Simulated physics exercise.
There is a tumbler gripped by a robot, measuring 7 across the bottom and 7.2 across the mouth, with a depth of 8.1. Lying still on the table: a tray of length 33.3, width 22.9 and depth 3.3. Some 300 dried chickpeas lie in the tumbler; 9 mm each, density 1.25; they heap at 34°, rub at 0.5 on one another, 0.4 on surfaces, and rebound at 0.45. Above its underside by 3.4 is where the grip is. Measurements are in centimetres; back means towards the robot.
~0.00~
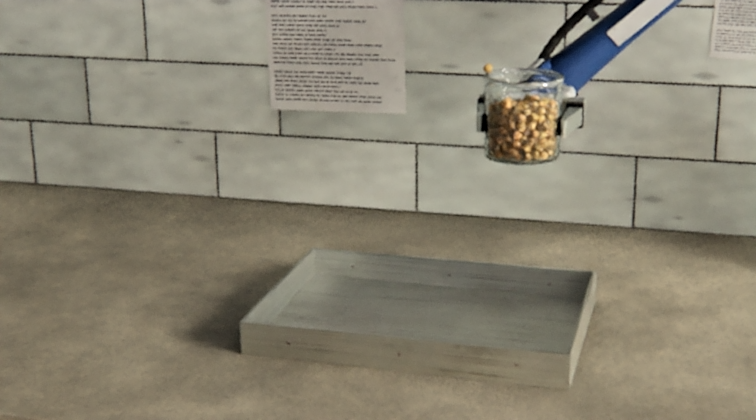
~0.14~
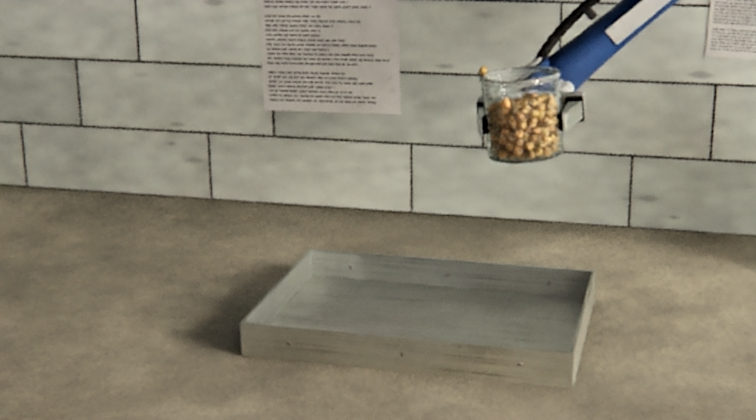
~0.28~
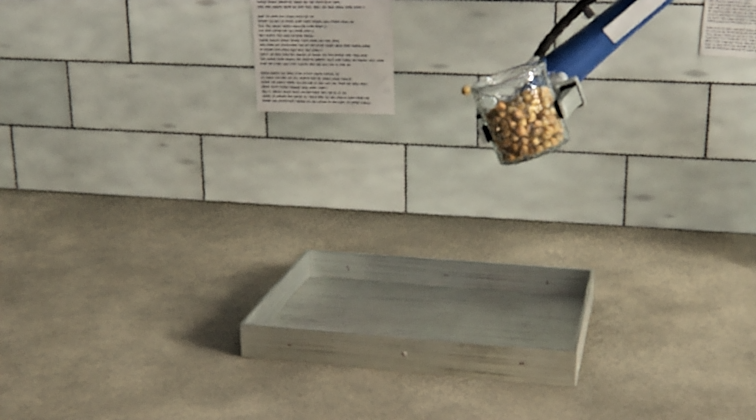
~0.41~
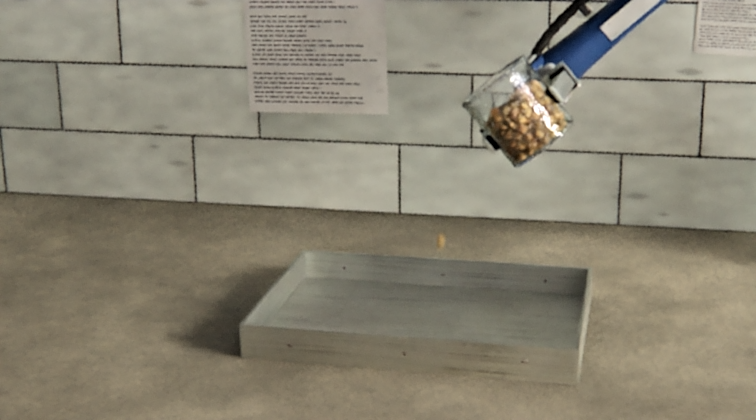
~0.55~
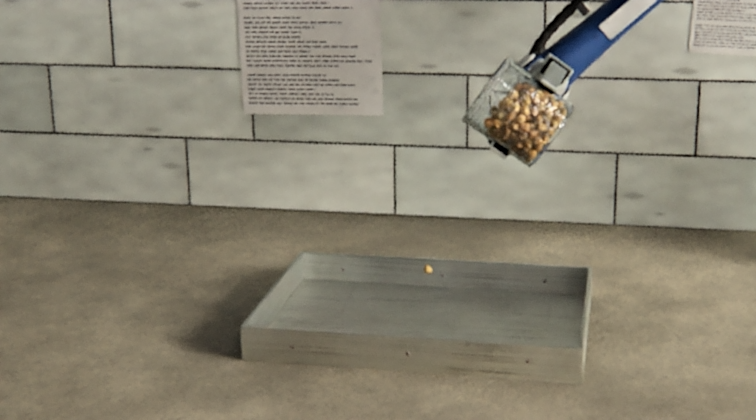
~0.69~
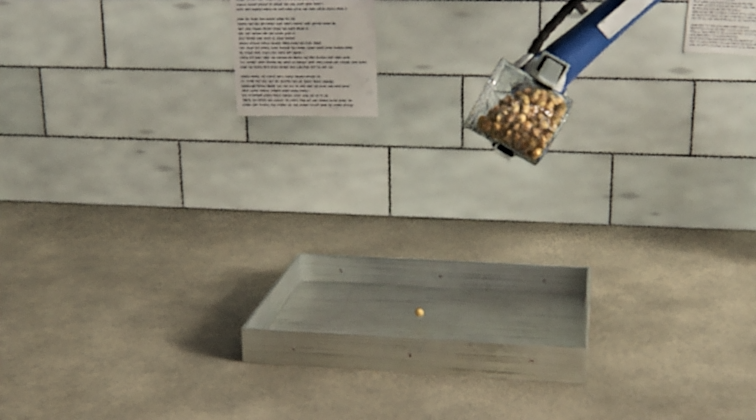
A robot arm tilts a glass of chickpeas leftward, and one drops into the tray.
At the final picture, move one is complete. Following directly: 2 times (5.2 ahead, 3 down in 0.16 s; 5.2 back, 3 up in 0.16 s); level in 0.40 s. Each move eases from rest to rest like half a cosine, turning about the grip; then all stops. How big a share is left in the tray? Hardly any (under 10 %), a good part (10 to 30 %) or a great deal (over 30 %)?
Hardly any.
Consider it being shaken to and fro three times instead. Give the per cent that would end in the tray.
Estimate for that case: 10 %.
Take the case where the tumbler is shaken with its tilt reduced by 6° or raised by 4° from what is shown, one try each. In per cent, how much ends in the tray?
Estimates: 5 % then 15 %.
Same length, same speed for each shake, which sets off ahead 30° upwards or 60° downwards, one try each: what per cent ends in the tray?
Estimates, in order: 40 % then 0 %.
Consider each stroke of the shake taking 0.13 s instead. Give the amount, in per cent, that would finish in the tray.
Roughly 15 in a hundred.
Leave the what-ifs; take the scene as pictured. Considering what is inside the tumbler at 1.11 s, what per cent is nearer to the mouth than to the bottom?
Some 30 per cent.
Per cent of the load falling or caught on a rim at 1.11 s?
Around 1 per cent of the load.
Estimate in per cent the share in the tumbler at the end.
About 95 percent.
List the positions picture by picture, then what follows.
Tumbler middle at (523, 117), level; upper third of the load around (524, 110), from x 490 to 555, top at y 70; 302 in the tumbler, in the first picture.
Tumbler middle at (523, 116), tilted 6° forward; upper third of the load around (525, 108), from x 485 to 555, top at y 70, in the second picture.
Tumbler middle at (522, 115), tilted 21° forward; upper third of the load around (526, 107), from x 465 to 560, top at y 90; 301 in the tumbler, 1 in flight or on a rim, in the third picture.
Tumbler middle at (519, 113), tilted 40° forward; upper third of the load around (527, 105), from x 440 to 560, top at y 85; 301 in the tumbler, 1 in flight or on a rim, in the fourth picture.
Tumbler middle at (519, 114), tilted 55° forward; upper third of the load around (528, 103), from x 430 to 560, top at y 85; 301 in the tumbler, 1 in the tray, in the fifth picture.
Tumbler middle at (520, 113), tilted 61° forward; upper third of the load around (532, 105), from x 420 to 560, top at y 90; 301 in the tumbler, 1 in the tray, in the sixth picture.
After 1.11 s, tilted 61° forward, highest piece 24 above the table; 293 in the tumbler, 6 in the tray, 3 in flight or on a rim.
After 1.52 s, tilted 32° forward, highest piece 26 above the table; 285 in the tumbler, 17 in the tray.
After 1.93 s, level, highest piece 28 above the table; 285 in the tumbler, 17 in the tray.
After 2.98 s, level, highest piece 28 above the table; 285 in the tumbler, 17 in the tray.
At rest, 285 in the tumbler, 17 in the tray. That is 6 % in the tray.
